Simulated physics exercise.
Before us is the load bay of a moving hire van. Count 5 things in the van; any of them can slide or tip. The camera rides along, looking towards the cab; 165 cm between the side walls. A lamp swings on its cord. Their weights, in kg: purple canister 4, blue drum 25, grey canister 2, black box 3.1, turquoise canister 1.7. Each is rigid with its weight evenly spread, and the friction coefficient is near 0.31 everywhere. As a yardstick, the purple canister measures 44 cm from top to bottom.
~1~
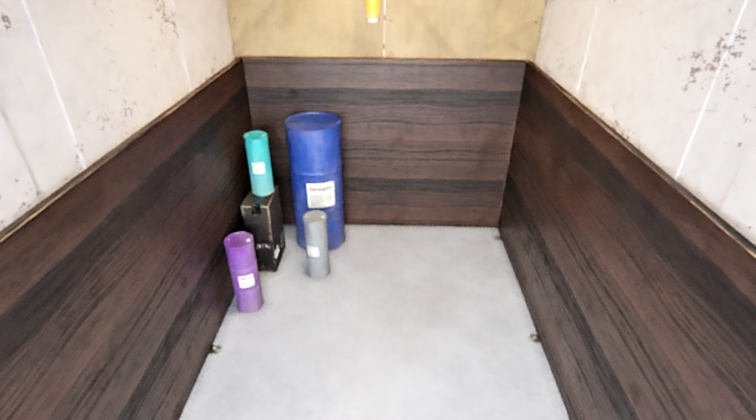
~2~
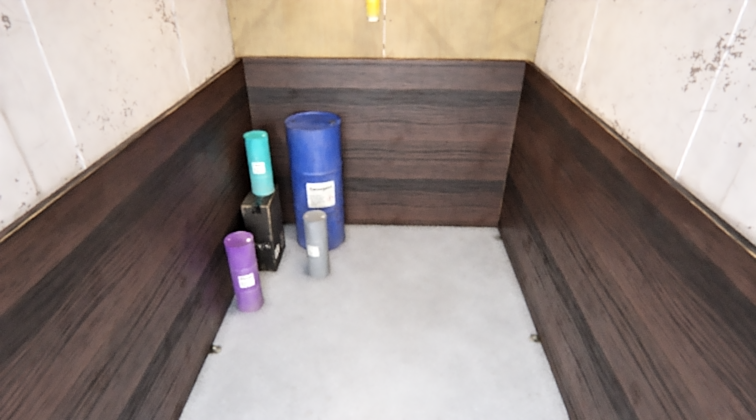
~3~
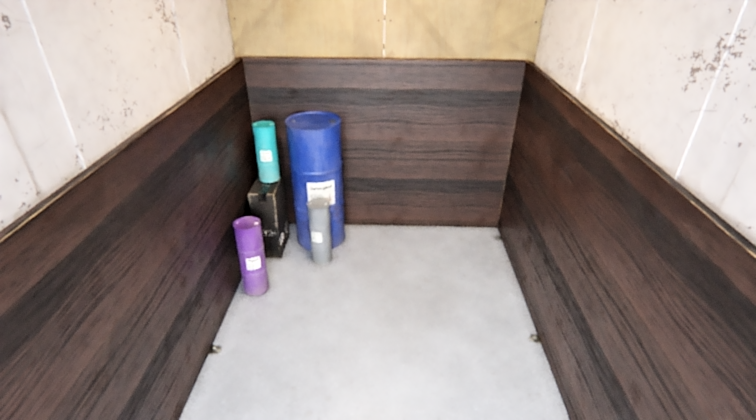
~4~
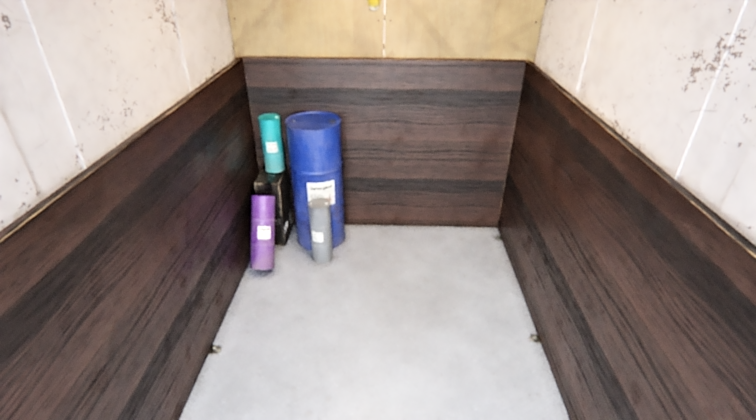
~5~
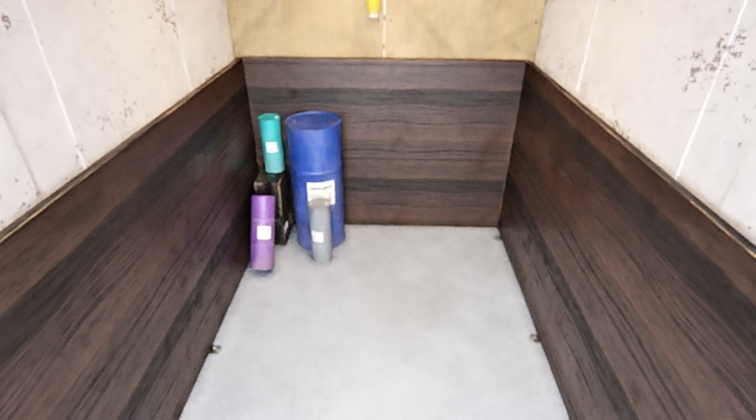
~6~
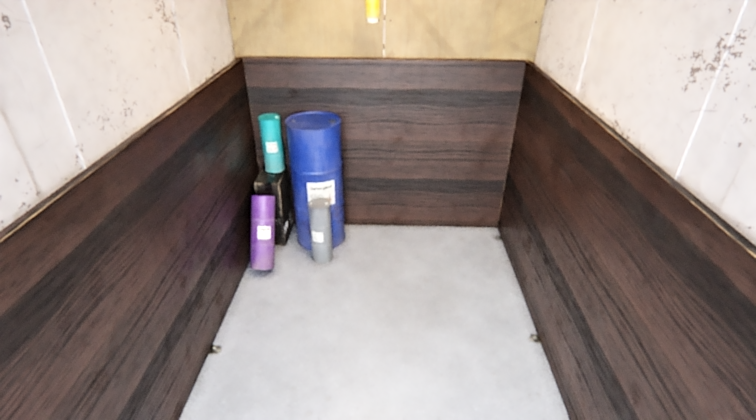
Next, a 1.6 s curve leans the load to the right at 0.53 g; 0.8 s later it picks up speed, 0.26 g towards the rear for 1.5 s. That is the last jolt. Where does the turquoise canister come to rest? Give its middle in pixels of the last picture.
Resting place of the turquoise canister: (449, 210).
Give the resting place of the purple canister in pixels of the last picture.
Near (536, 365).
Then, 1.10 s later than the last frame, force 0.53 g right; turquoise canister 41 cm from its spot near (317, 145); purple canister tilted 56°; black box tilted 31°.
Then, 1.30 s later than the last frame, force 0.53 g right; turquoise canister now down from where it sat; purple canister tilted 72°; grey canister on its side.
Then, 1.60 s later than the last frame, force 0.53 g right; purple canister on its side; grey canister on its side; black box on its side.
Then, 2.10 s later than the last frame, no push; purple canister on its side; grey canister on its side; black box on its side.
When it is over, down from where it sat, turquoise canister; lying over in the van, purple canister, grey canister and black box; not toppled but over 15 cm from the start, blue drum. In the last view, turquoise canister near (449, 210).
